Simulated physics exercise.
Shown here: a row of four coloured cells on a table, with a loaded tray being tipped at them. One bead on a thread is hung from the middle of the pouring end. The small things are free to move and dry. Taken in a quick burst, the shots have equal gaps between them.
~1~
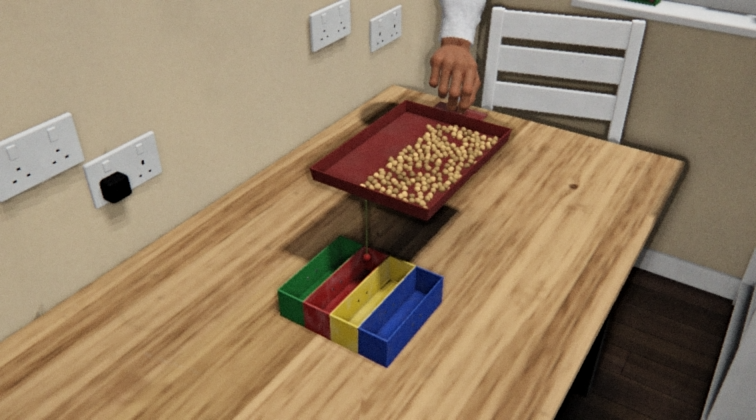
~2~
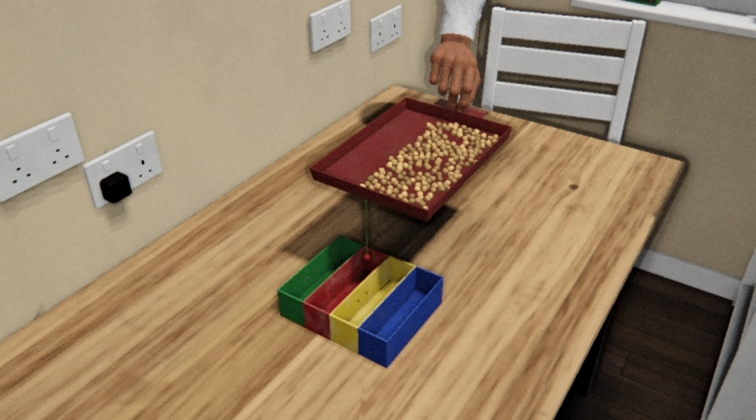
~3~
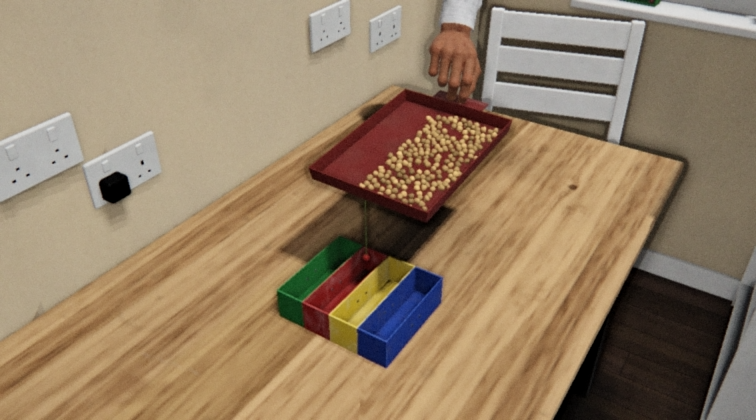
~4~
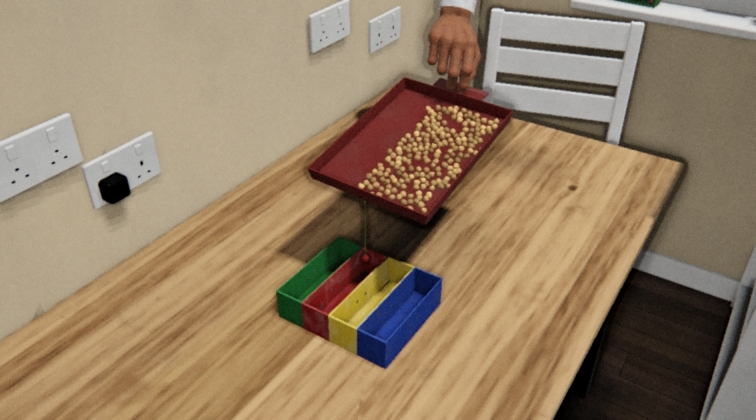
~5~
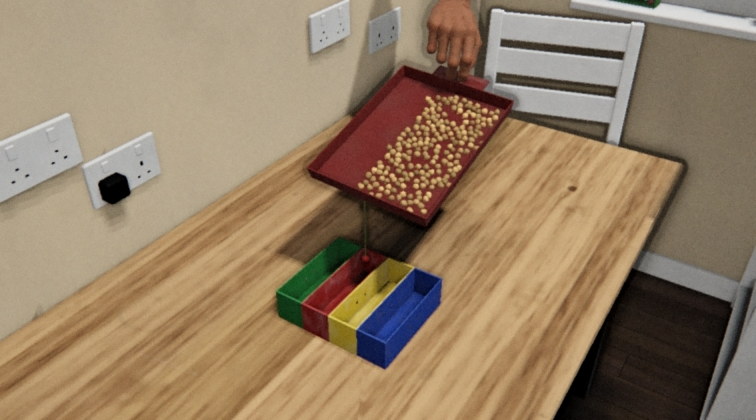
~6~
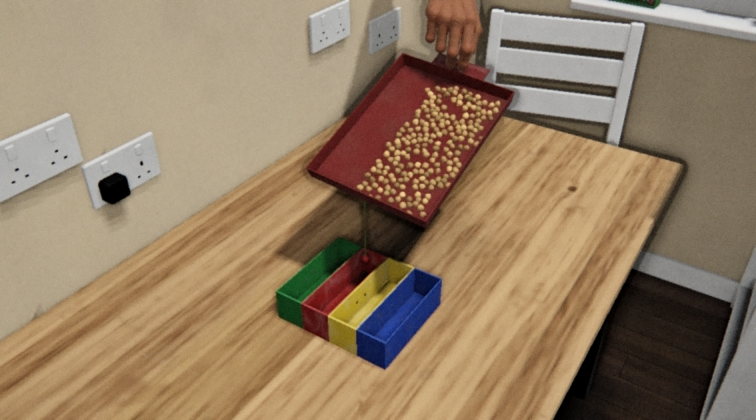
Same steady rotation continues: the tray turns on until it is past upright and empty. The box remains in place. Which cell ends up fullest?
The blue cell.
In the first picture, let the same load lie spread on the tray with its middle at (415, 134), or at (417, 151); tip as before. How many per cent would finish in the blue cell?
About 40 and 40 per cent.
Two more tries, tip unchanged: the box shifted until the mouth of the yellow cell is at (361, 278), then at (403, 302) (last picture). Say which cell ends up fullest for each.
You'd see the cell in blue win the first time and that yellow cell win the second.
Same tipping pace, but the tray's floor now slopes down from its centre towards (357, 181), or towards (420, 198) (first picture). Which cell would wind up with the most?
First aim: The cell in green. Second aim: The cell in blue.
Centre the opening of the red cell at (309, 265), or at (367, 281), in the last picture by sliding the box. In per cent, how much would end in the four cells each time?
You'd get 20 per cent first and 90 per cent second.
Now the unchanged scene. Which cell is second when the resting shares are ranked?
The yellow cell.
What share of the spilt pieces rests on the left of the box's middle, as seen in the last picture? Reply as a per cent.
10 %, near enough.
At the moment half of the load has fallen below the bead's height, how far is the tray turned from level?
It has tipped about 110 degrees.
Soon after the last picture, tray tipped steeply; nearly all on the tray; a stray few falling or outside the box.
A little later, tray tipped past a quarter turn; about two thirds on the tray; a small part in the blue cell; a small part in the yellow cell; a stray few in the red cell; about a quarter falling or outside the box.
Later still, tray tipped past a quarter turn; about half in the blue cell; about a quarter in the yellow cell; a small part in the red cell; a small part falling or outside the box.
At rest, tray tipped past a quarter turn; about half in the blue cell; about a quarter in the yellow cell; a small part in the red cell; none in the green cell; a small part outside the box.
